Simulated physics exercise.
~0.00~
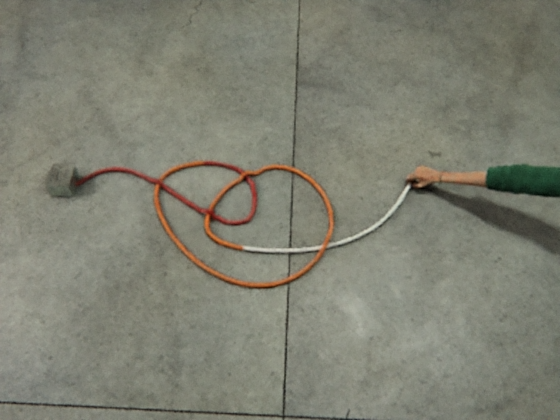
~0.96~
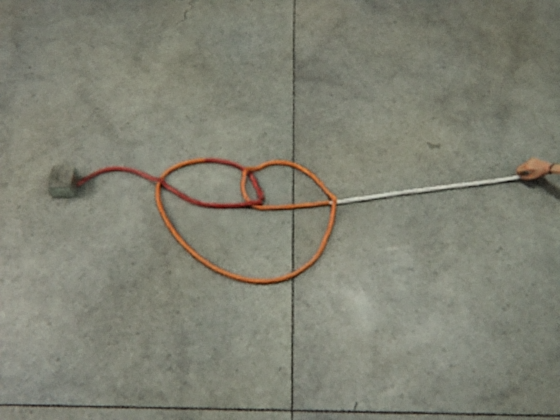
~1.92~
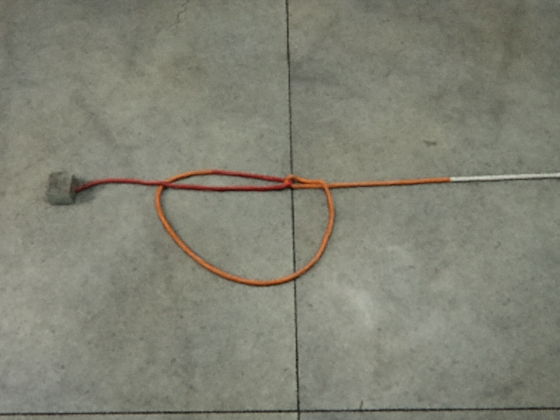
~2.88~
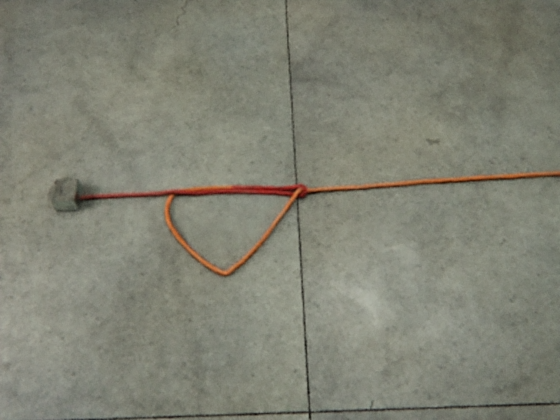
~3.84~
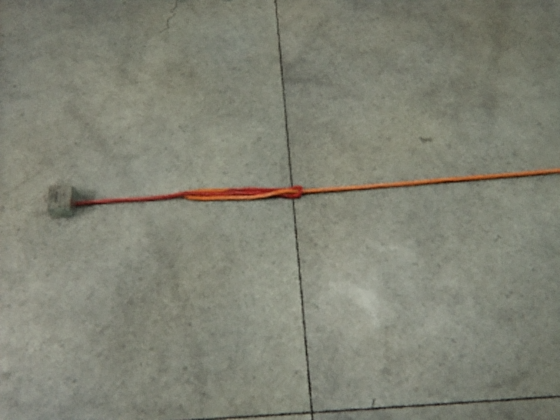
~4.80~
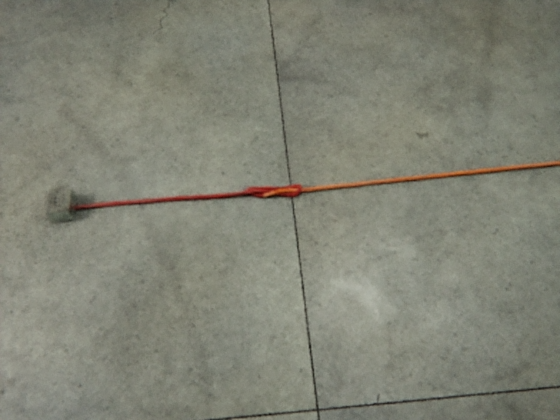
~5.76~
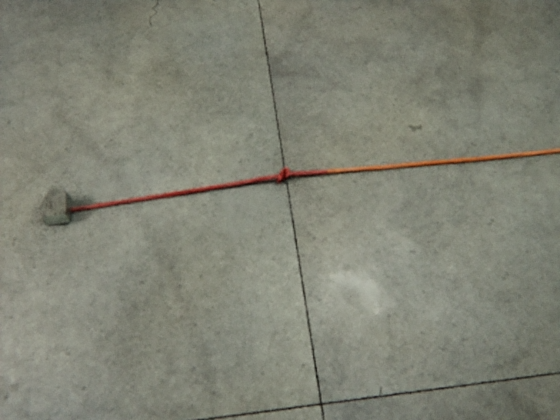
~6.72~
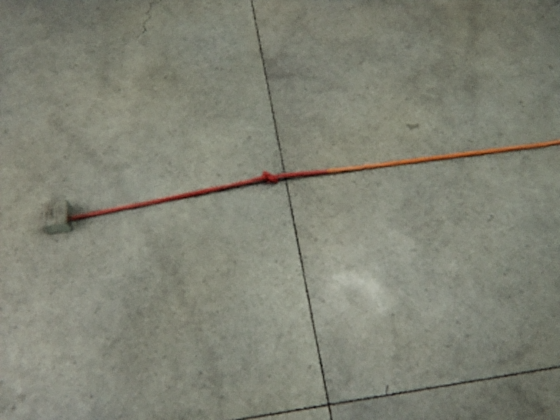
Workshop floor, a hand pulling a looped red, orange and white rope rightward from its anchored end, loops shrinking into a small knot.
